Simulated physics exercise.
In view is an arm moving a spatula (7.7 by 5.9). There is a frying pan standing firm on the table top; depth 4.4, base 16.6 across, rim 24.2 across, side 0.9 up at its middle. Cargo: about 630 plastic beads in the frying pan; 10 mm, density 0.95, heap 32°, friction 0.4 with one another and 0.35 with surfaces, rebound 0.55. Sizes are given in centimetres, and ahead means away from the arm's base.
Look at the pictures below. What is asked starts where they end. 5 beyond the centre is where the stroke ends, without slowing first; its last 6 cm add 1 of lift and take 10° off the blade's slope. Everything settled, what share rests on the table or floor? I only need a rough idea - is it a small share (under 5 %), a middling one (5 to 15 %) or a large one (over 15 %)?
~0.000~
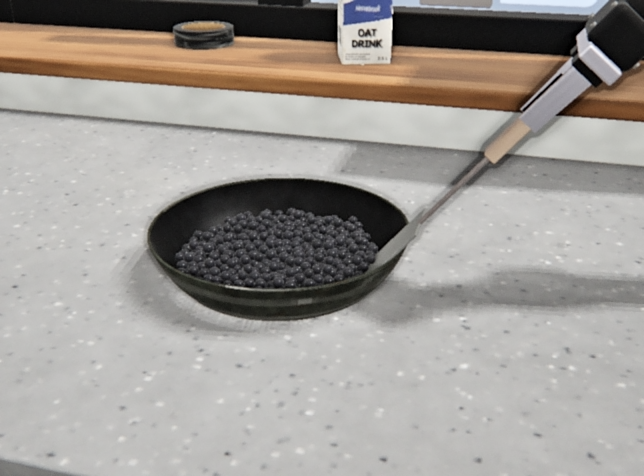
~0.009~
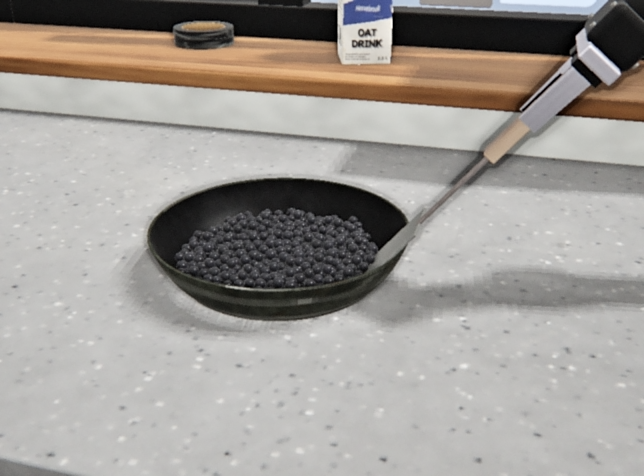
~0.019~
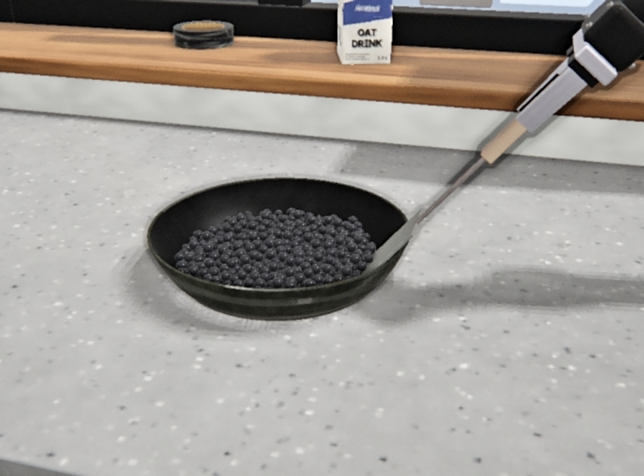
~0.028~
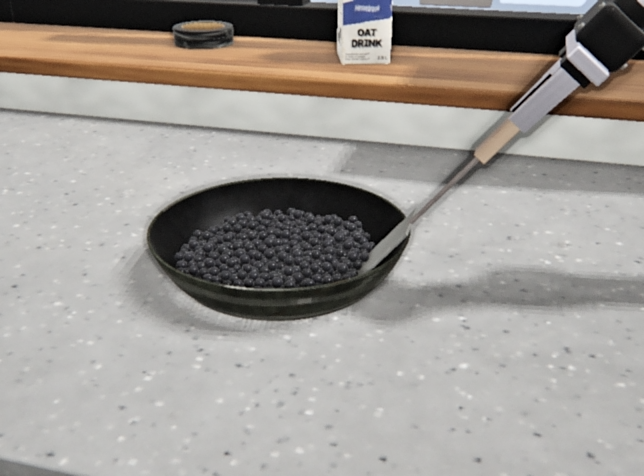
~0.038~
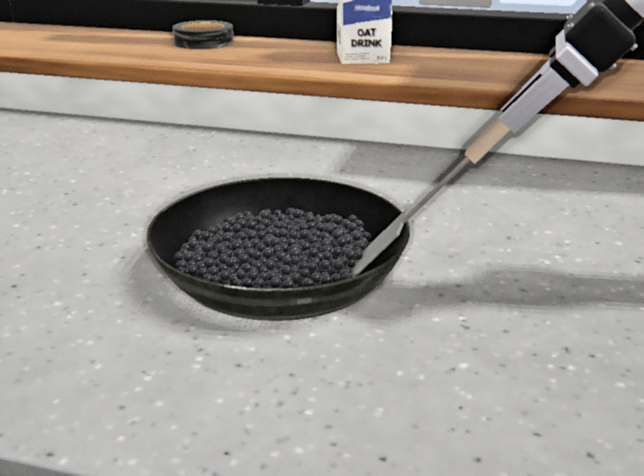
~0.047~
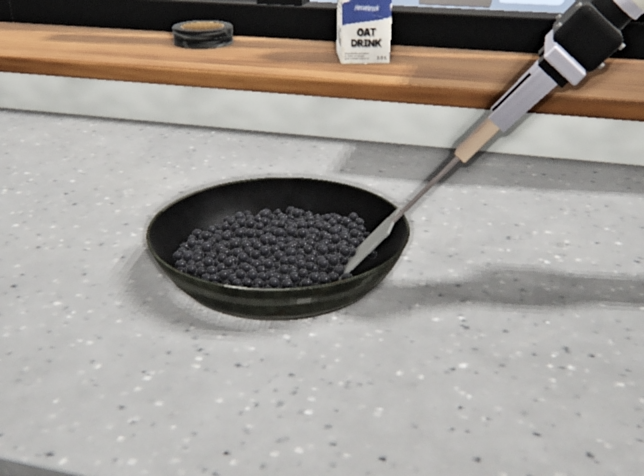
A small one, under 5 %.
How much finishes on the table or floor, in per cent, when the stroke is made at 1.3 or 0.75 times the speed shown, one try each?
Estimates, in order: 0 % and 0 %.
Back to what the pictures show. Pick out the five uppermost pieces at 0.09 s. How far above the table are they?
Somewhere around 5 centimetres high.
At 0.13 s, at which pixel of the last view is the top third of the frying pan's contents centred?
I'd put it close to (258, 240).
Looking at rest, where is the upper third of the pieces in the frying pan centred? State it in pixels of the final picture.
You'll find it at about (213, 230).
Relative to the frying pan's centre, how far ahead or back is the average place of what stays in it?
Forward offset: Roughly 3.5 cm.
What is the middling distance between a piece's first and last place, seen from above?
Roughly 2 cm.
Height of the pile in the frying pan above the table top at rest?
It reaches roughly 5.0 cm.
By 0.09 s, sloping 51°, highest piece 5 above the table; 630 in the frying pan.
By 0.13 s, sloping 47°, highest piece 6 above the table; 630 in the frying pan.
By 0.36 s, sloping 41°, highest piece 5 above the table; 628 in the frying pan, 2 on the table or floor.
By 1.41 s, sloping 41°, highest piece 5 above the table; 628 in the frying pan, 2 on the table or floor.
Final count, 628 in the frying pan, 2 on the table or floor. That is 0 % on the table or floor.
